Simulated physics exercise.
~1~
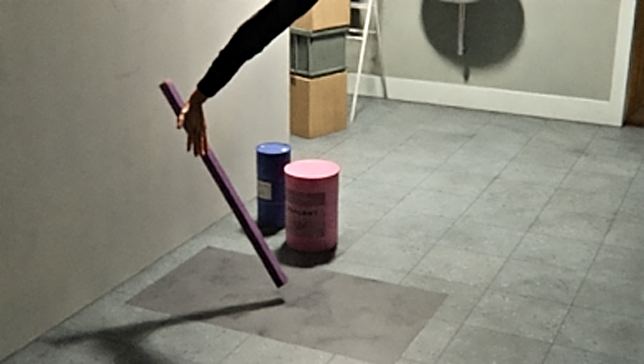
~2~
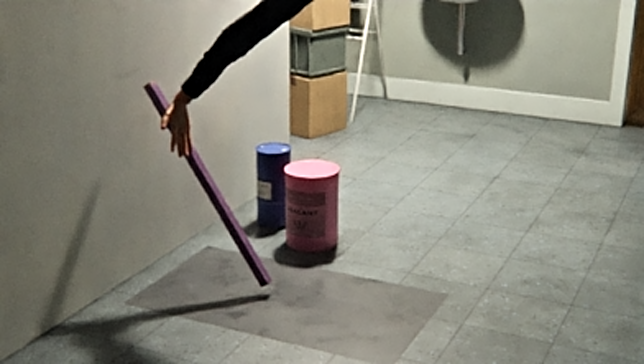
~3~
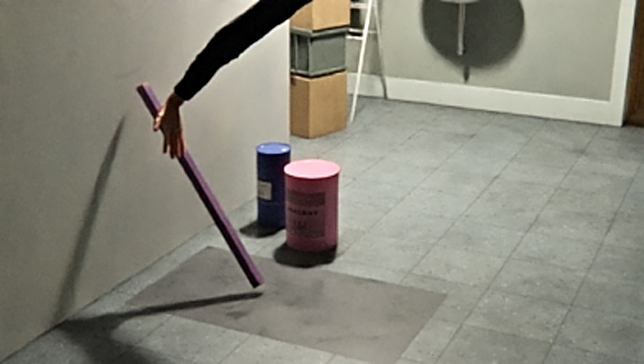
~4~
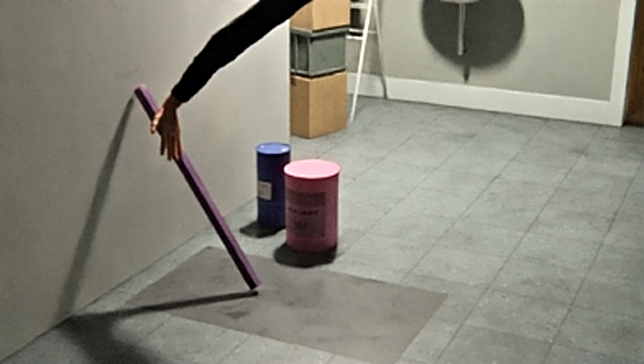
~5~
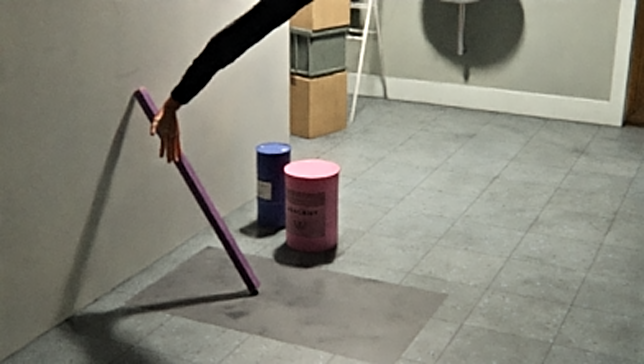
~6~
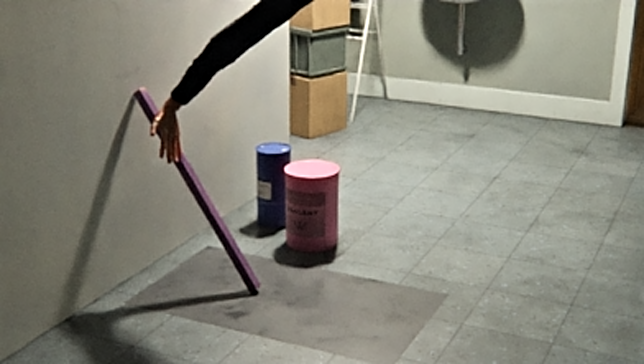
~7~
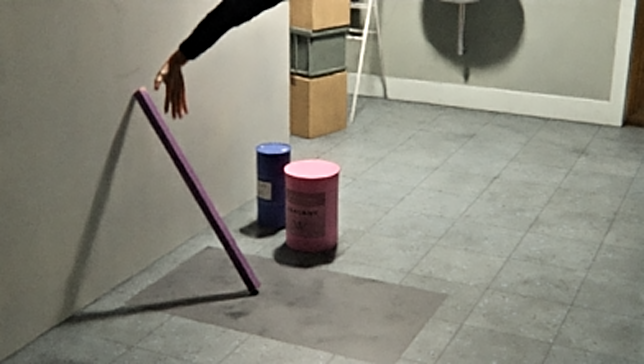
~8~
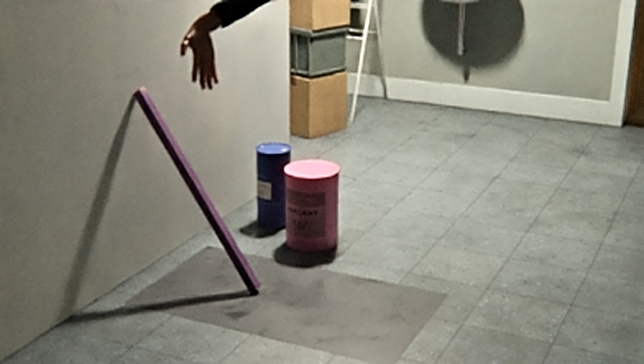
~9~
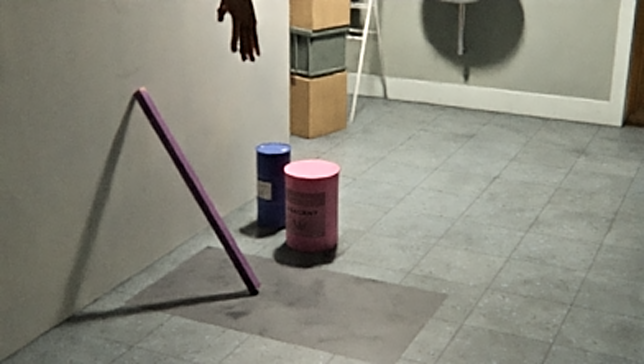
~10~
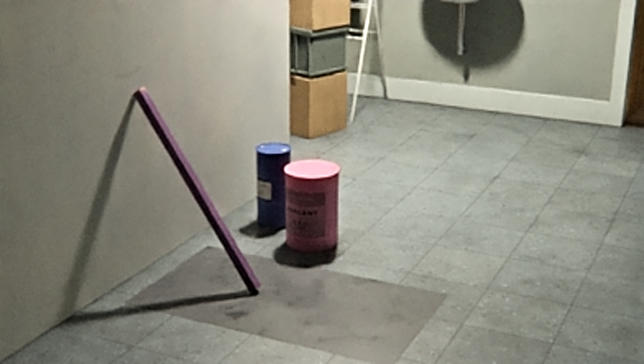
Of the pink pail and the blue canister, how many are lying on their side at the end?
None of them are. The pink pail and the blue canister both still stand upright beside the leaning pole.
